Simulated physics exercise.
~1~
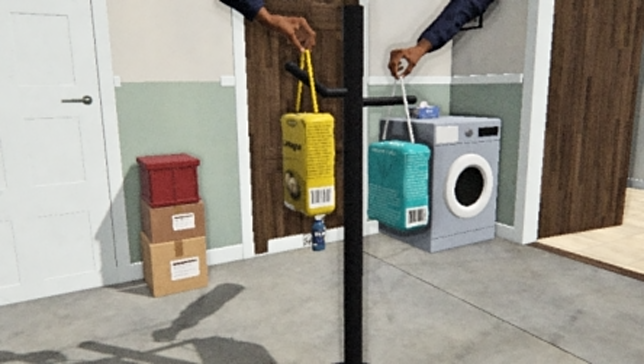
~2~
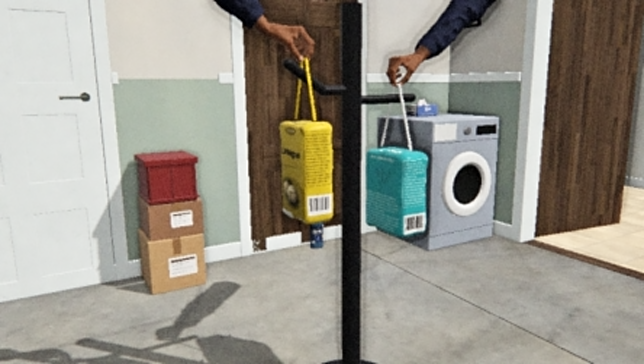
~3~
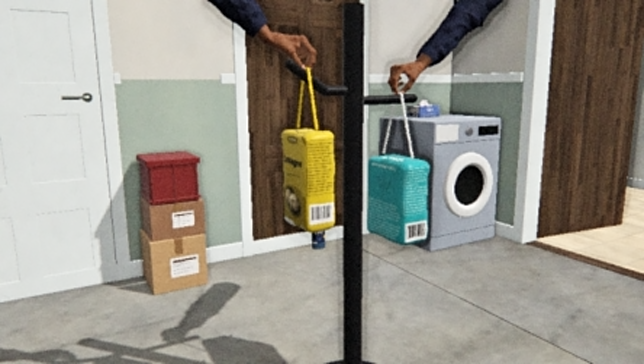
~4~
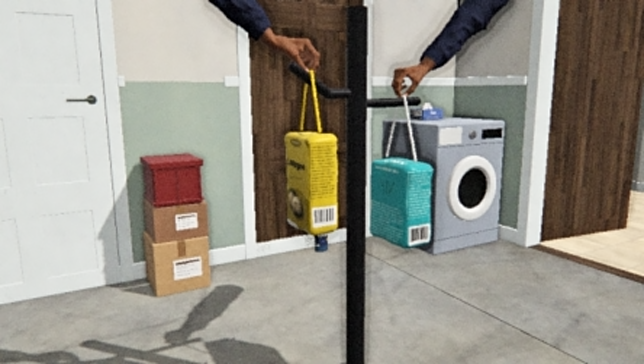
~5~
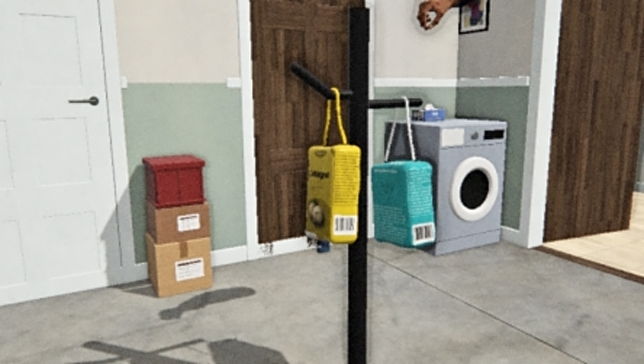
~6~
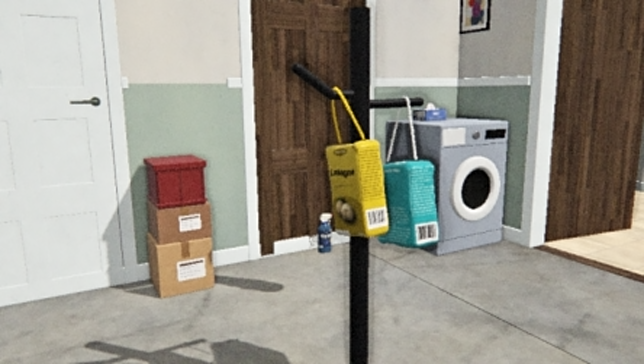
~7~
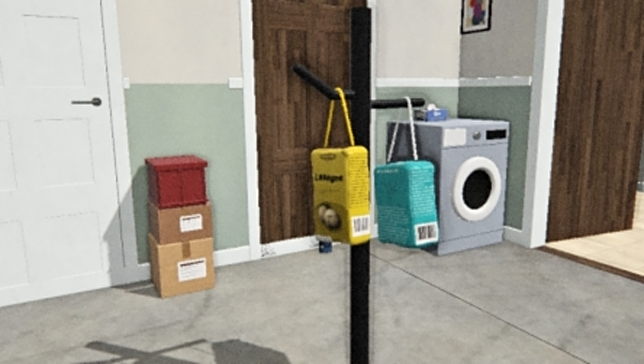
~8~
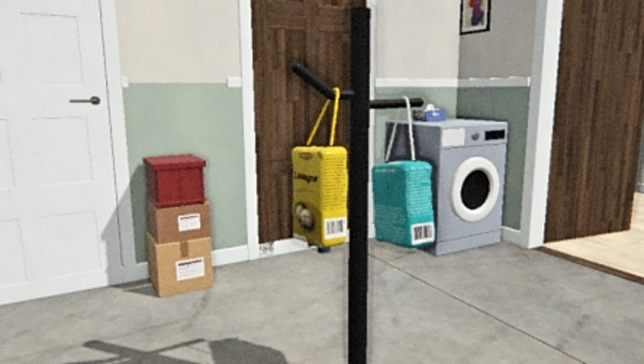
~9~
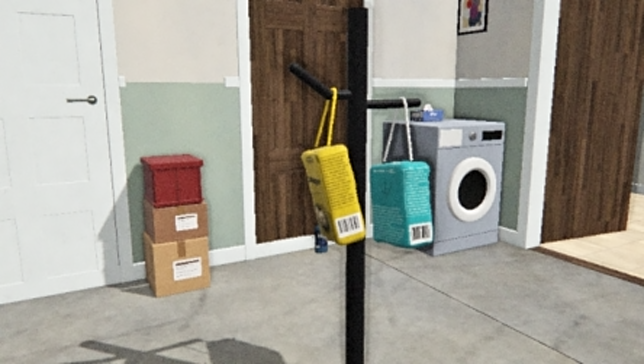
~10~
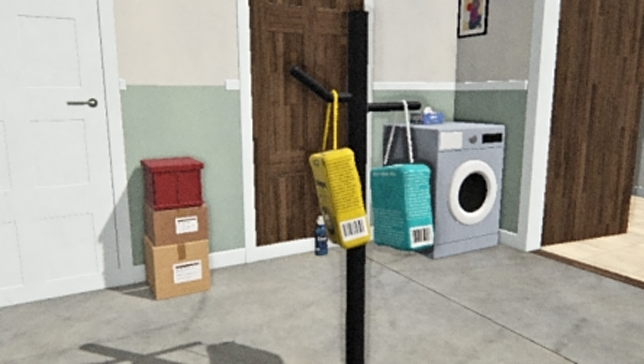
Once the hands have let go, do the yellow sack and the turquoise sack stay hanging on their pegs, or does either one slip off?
Both sacks stay hanging on their pegs. The yellow one swings from side to side but holds on, and the turquoise one remains in place.
